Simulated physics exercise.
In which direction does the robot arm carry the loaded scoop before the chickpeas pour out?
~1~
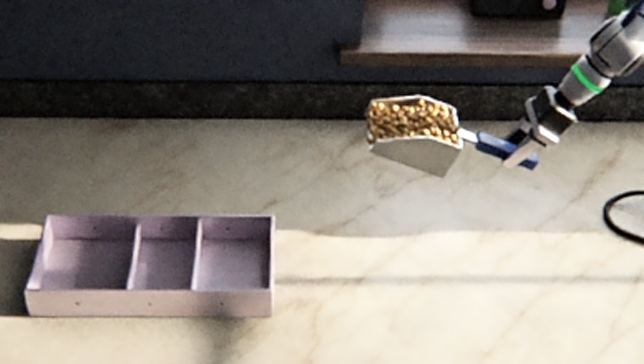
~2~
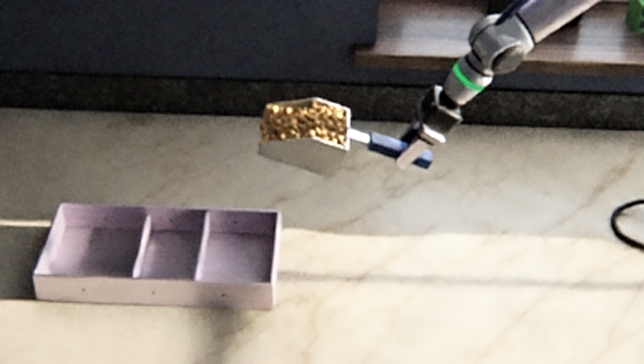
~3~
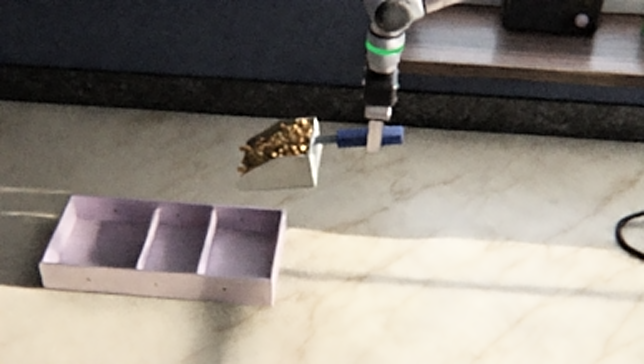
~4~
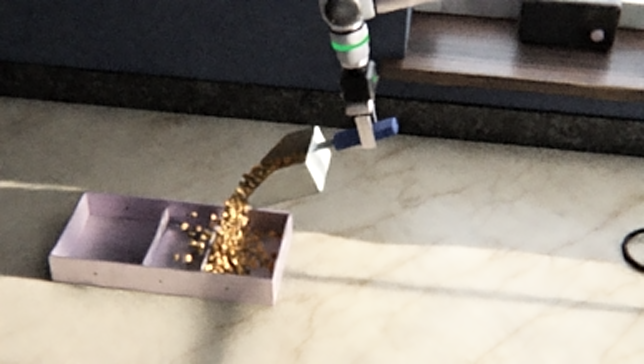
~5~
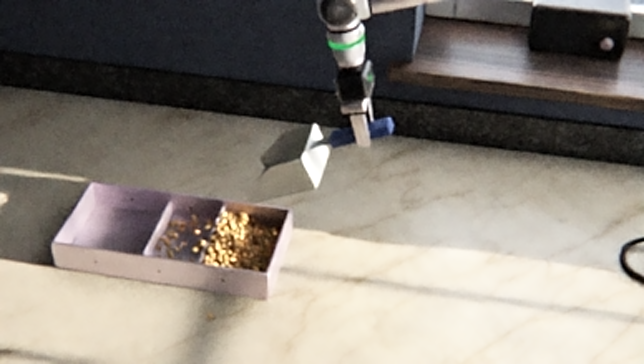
The arm carries the scoop to the left, bringing it towards the divided tray.
